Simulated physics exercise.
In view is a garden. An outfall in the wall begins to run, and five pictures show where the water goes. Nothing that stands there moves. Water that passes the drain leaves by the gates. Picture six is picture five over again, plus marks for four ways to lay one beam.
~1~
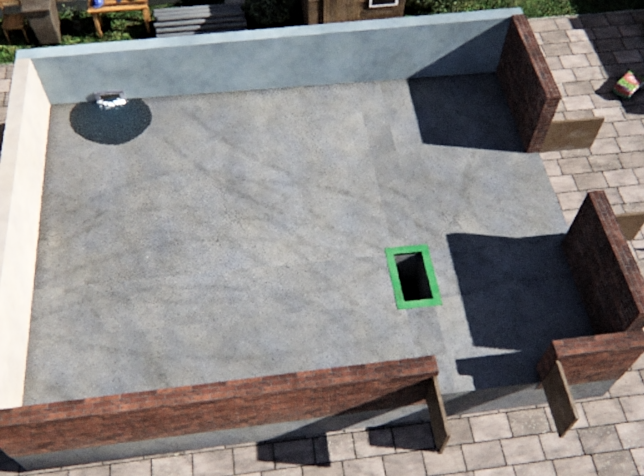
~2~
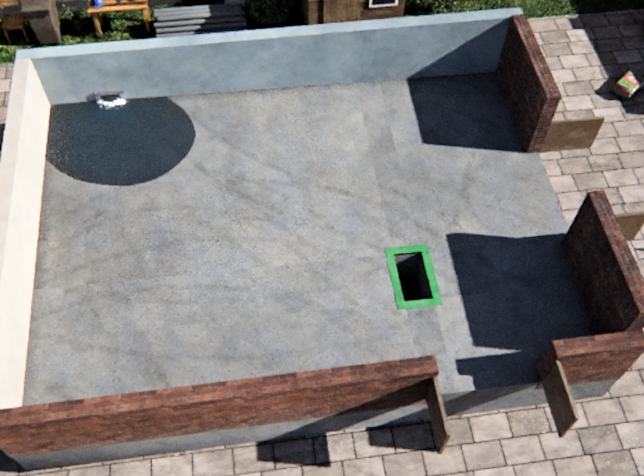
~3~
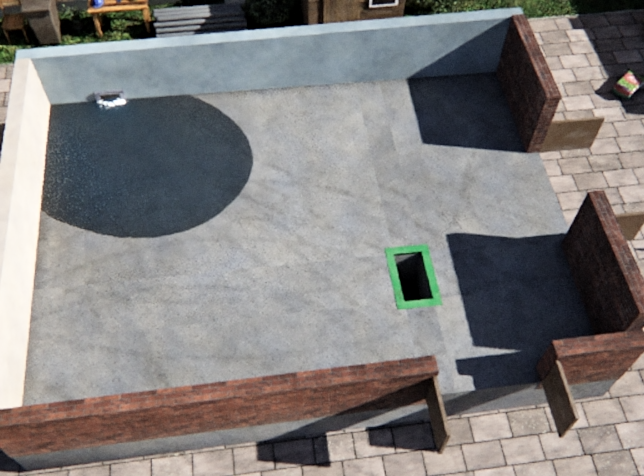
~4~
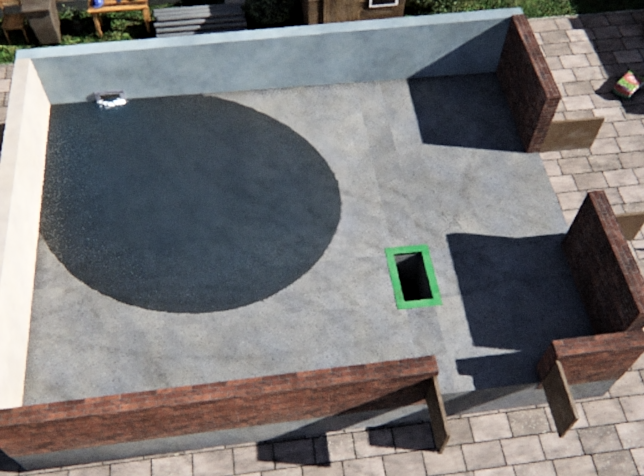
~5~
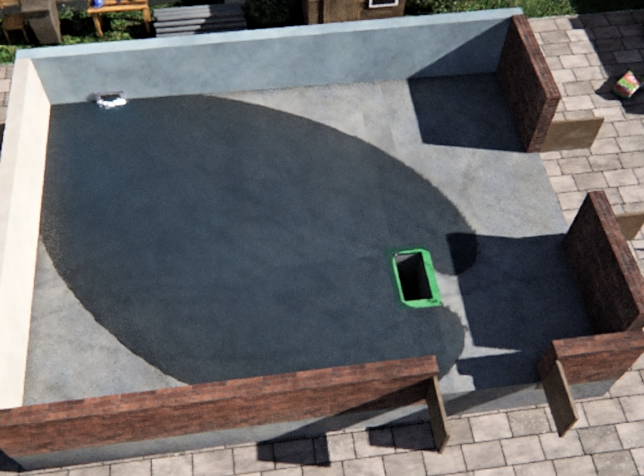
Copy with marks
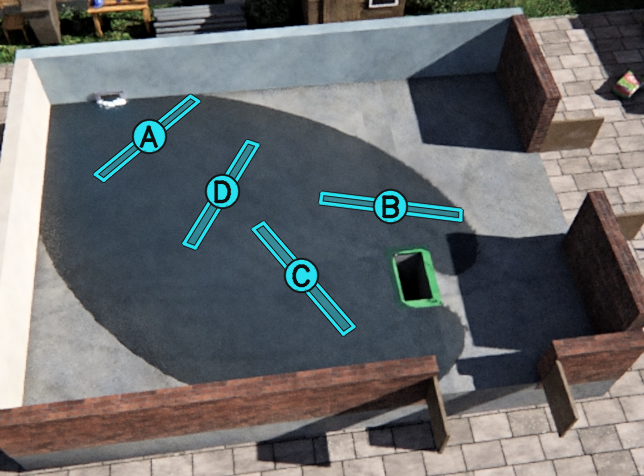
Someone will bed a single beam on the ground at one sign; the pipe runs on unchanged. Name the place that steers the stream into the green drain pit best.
Choose B.
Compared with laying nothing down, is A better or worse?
Spot A is worse.
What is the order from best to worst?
The order is B, C, A, D.
On the marked copy, A from (99, 177) to (194, 98); B from (321, 198) to (460, 215); C from (258, 226) to (348, 330); D from (189, 245) to (252, 143).
For spot A, about 9 % of the stream goes into the green drain pit, about 91 % out by the gates.
For spot B, about 24 % of the stream goes into the green drain pit, about 75 % out by the gates.
For spot C, about 15 % of the stream goes into the green drain pit, about 84 % out by the gates.
For spot D, about 4 % of the stream goes into the green drain pit, about 96 % out by the gates.
